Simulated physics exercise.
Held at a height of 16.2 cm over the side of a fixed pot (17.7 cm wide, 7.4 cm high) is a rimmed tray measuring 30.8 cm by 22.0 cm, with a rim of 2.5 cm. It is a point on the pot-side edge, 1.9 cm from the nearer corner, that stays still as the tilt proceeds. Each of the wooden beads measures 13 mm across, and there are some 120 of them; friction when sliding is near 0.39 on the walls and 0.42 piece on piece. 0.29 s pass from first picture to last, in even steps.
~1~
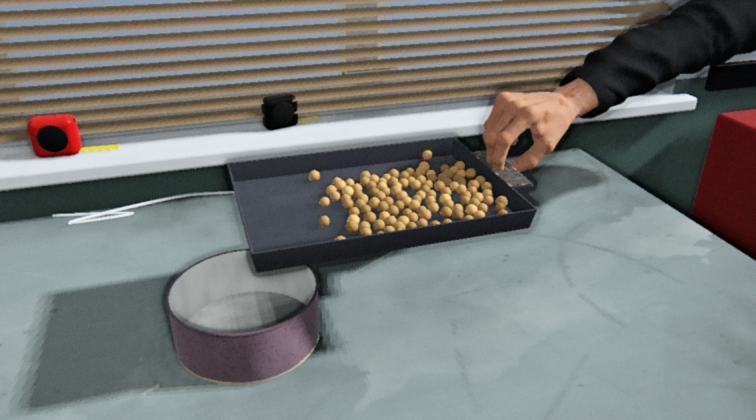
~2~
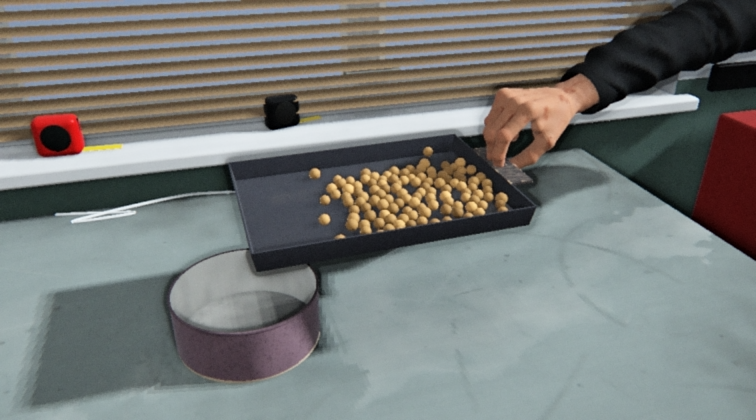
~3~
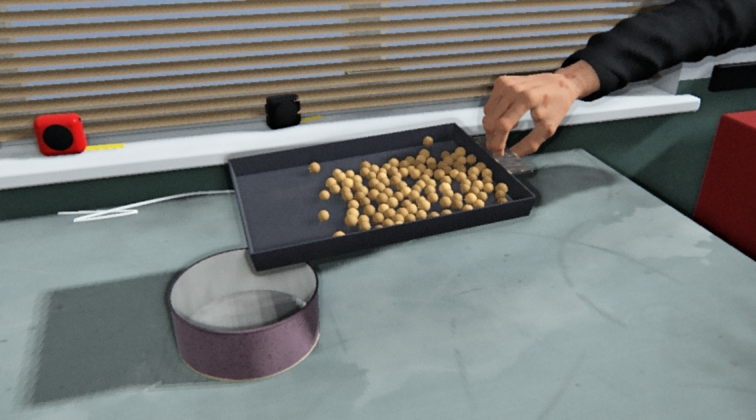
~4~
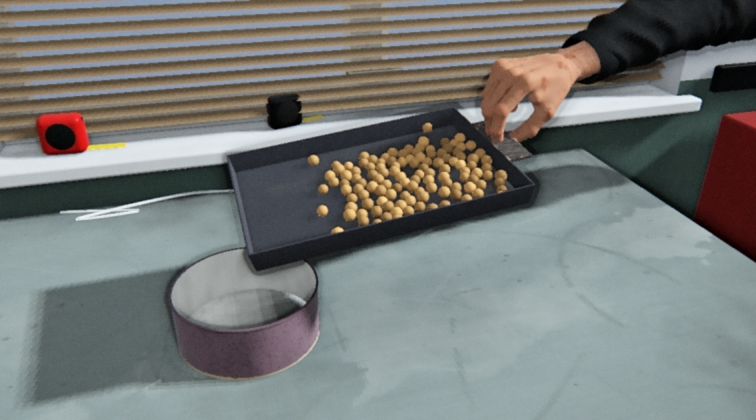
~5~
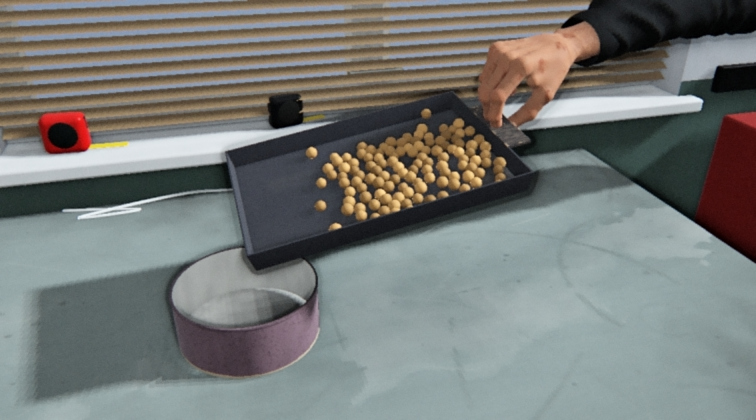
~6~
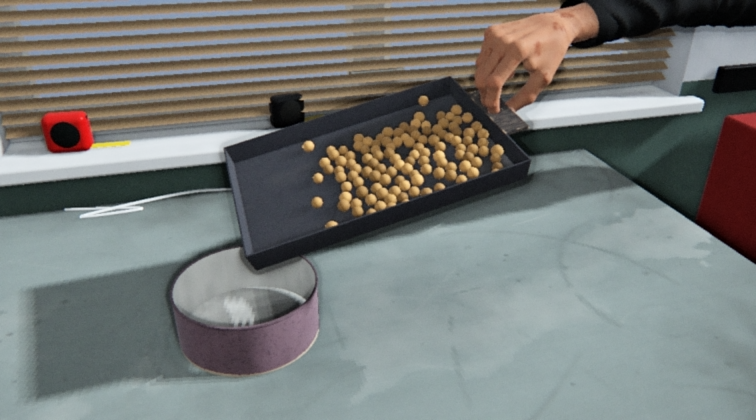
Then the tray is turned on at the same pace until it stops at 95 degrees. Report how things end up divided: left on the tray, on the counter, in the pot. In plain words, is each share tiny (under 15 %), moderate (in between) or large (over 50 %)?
At the end, left on the tray: A minor fraction; counter: The main fraction; pot: A minor fraction.
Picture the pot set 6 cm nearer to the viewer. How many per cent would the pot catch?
I'd put it at around 55 per cent.
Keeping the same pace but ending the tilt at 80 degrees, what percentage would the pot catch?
The pot would get around 0 per cent.
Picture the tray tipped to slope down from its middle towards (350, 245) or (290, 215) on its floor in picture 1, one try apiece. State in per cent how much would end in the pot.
Approximately 0 percent, then 65 percent.
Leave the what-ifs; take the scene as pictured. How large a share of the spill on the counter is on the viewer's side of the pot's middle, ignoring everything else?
About 100 per cent.
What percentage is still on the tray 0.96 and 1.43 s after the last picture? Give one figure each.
90 then 15.
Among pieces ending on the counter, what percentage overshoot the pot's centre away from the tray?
Near 90 in a hundred.
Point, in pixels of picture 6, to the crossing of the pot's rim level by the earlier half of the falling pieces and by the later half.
Early half: About (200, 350); late half: (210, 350).
Then, 0.57 s after the last picture, tilt 53 degrees; the tray holds 95 %, the pot 0 %.
Then, 0.96 s after the last picture, tilt 78 degrees; the tray holds 90 %, the pot 0 %.
Then, 1.43 s after the last picture, tilt 95 degrees; the tray holds 15 %, the pot 0 %.
In the end, tray 0 %, counter 100 %, pot 0 %.
